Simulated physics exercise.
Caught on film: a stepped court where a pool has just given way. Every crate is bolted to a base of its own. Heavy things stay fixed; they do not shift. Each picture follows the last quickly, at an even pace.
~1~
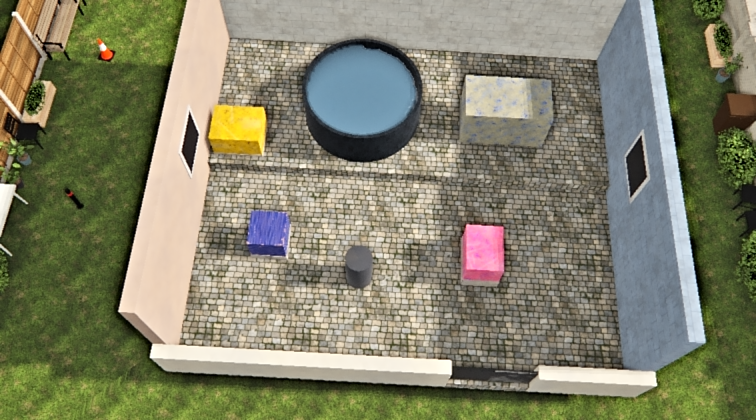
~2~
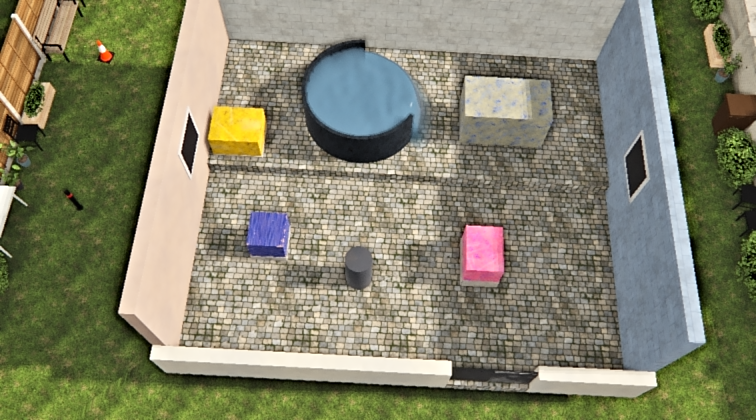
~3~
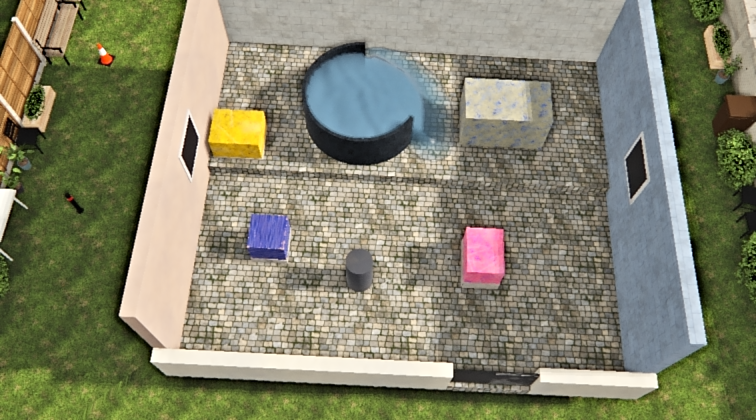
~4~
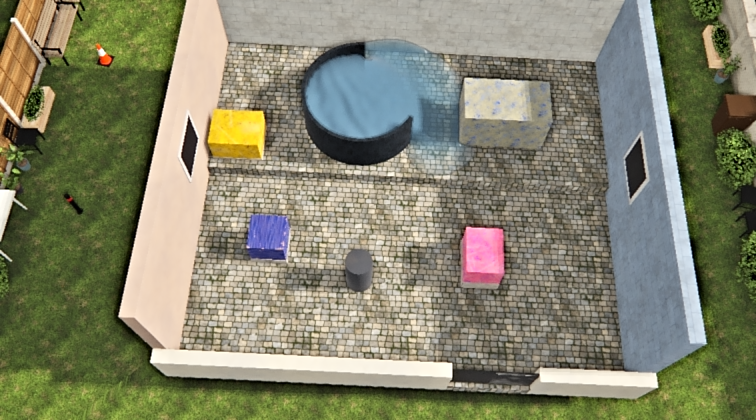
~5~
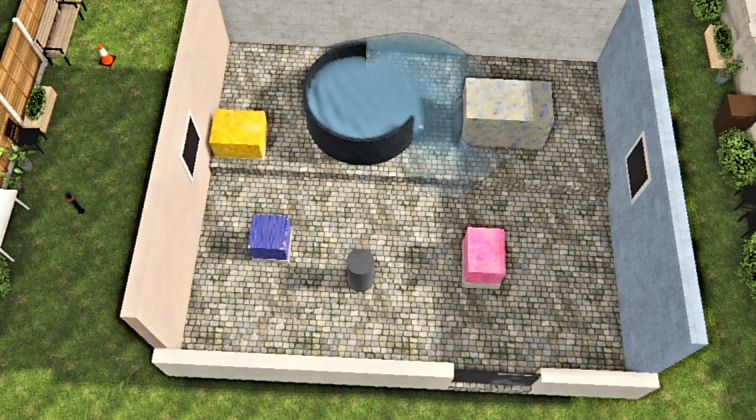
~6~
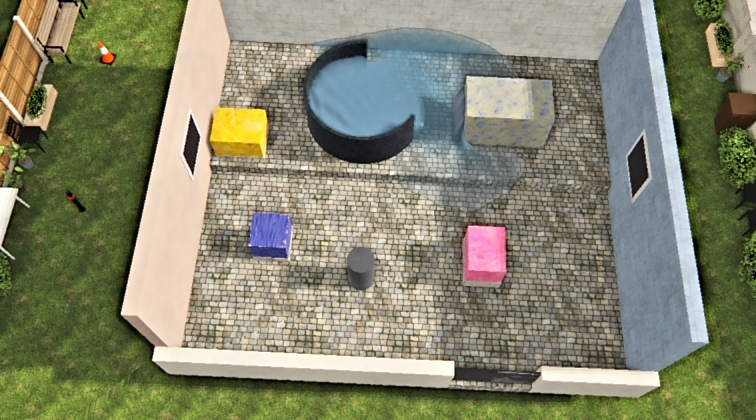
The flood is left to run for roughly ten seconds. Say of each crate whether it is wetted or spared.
My prediction: The blue crate remains clear of the water all along; the pink crate remains clear of the water all along; the yellow crate doesn't remain clear of the water all along.
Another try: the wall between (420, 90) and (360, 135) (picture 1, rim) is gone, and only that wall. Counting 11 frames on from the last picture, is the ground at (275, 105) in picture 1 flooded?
I reckon it ends up parched.
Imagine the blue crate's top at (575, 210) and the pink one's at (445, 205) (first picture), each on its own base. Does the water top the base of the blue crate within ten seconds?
The blue crate is flooded.
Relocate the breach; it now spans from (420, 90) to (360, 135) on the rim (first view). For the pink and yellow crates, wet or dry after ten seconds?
Observed: Pink is doused; yellow stays clear.
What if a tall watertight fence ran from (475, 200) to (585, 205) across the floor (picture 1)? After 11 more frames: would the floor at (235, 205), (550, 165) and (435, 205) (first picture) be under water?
As listed: Clear, clear, awash.
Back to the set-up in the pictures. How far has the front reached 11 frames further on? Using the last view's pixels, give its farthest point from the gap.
Roughly at (621, 332).
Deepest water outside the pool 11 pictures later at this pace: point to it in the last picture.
Somewhere near (580, 64).
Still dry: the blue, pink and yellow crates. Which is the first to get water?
I'd go with the crate marked pink.
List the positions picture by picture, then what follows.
The first frame shows still water in the pool at (363, 89).
In the second frame, the front is at a hidden place, out from the gap at (410, 87).
In the third frame, the front is at (437, 158), out from the gap at (410, 90).
In the fourth frame, the front is at (457, 166), out from the gap at (409, 91).
In the fifth frame, the front is at (466, 191), out from the gap at (410, 92).
In the sixth frame, the front is at (518, 173), out from the gap at (411, 90).
A moment on, water covers 30 % of the floor; the blue crate not reached, the pink crate water round its plinth, the yellow crate not reached.
Next, water covers 45 % of the floor; the blue crate not reached, the pink crate water round its plinth, the yellow crate water round its plinth.
Then, water covers 65 % of the floor; the blue crate not reached, the pink crate water round its plinth, the yellow crate water round its plinth.
Later, water covers 75 % of the floor; the blue crate water round its plinth, the pink crate water round its plinth, the yellow crate water round its plinth.
In the end, water covers 95 % of the floor; the blue crate stayed above the water, the pink crate stayed above the water, the yellow crate was topped.
